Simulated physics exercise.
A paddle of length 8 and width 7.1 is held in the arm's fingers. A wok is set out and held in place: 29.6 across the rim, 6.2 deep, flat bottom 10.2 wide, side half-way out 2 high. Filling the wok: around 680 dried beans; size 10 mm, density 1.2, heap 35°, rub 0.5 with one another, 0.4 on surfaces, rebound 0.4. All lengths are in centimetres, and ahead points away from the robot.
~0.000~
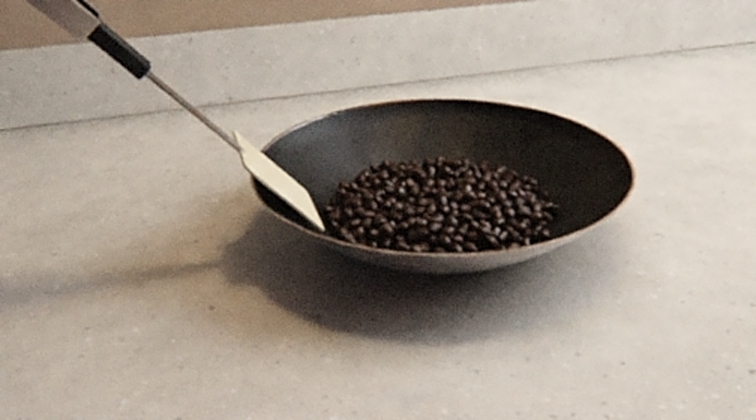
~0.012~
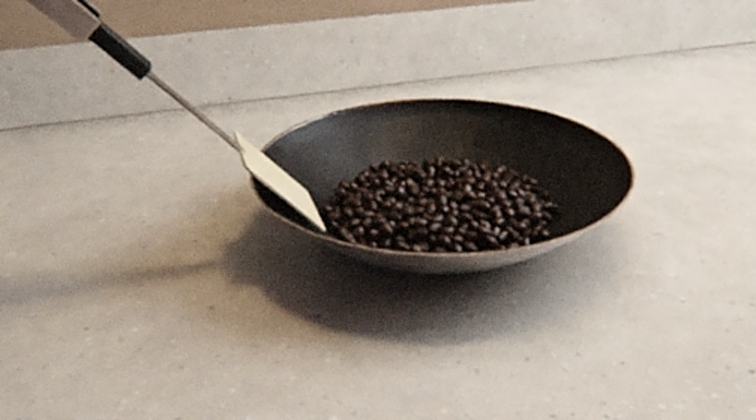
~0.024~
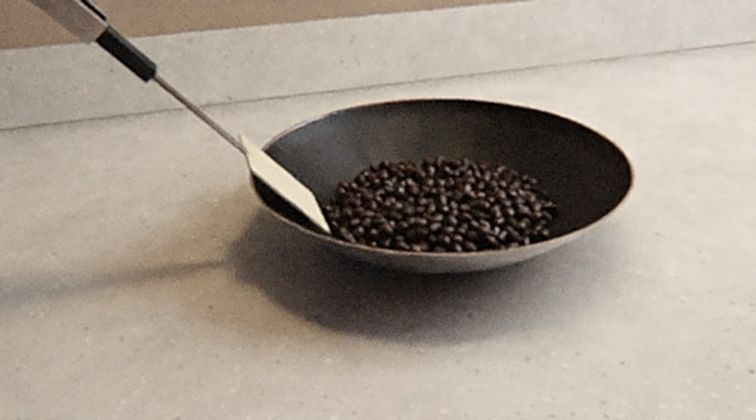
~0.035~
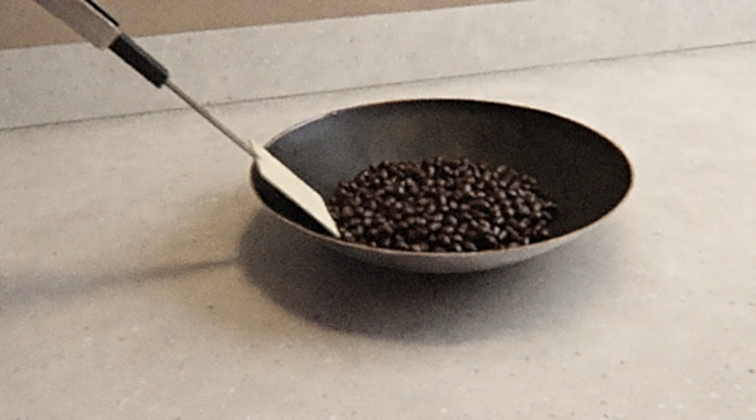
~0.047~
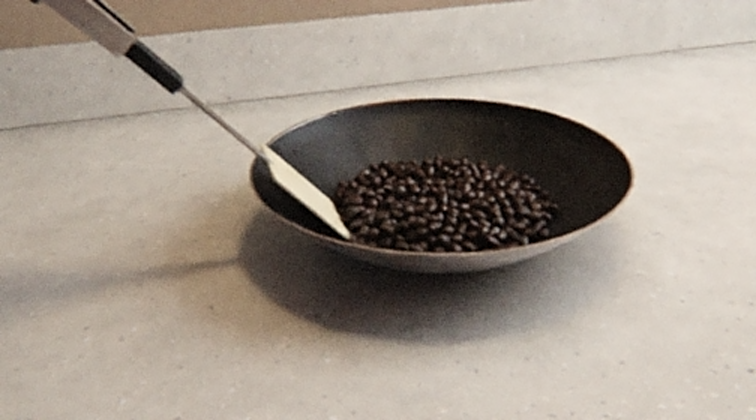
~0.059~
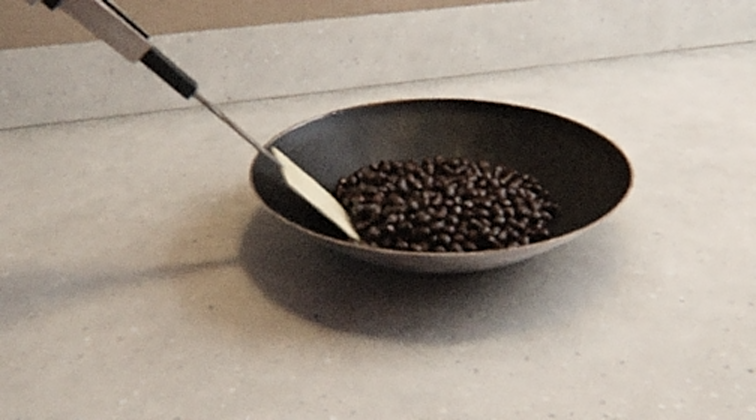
A pale paddle slides slightly right along the near edge of dark beans in a wok.
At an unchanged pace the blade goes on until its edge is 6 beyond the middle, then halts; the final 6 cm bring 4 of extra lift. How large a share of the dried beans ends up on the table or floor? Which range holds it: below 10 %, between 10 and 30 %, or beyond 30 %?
The range below 10 %.
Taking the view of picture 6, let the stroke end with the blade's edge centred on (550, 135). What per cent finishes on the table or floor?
Estimate: Approx. 20 %.
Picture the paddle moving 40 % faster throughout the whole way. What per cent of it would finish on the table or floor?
About 10 per cent.
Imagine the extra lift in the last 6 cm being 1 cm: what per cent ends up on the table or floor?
Roughly 0 per cent.
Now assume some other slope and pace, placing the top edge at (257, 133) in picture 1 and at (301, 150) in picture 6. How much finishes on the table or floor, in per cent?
Off the vessel, on the table or floor: Some 5 percent.
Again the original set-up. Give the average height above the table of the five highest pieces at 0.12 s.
About 5 centimetres.
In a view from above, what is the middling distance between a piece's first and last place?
Some 5 cm.
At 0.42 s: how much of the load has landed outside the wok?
I'd say close to 0 in a hundred.
After 0.12 s, sloping 49°, highest piece 5 above the table; 685 in the wok.
After 0.18 s, sloping 49°, highest piece 6 above the table; 685 in the wok.
After 0.42 s, sloping 49°, highest piece 7 above the table; 676 in the wok, 3 on the table or floor, 6 on the blade or in flight.
After 1.47 s, sloping 49°, highest piece 7 above the table; 676 in the wok, 9 on the table or floor.
In the end, 676 in the wok, 9 on the table or floor. That is 1 % on the table or floor.
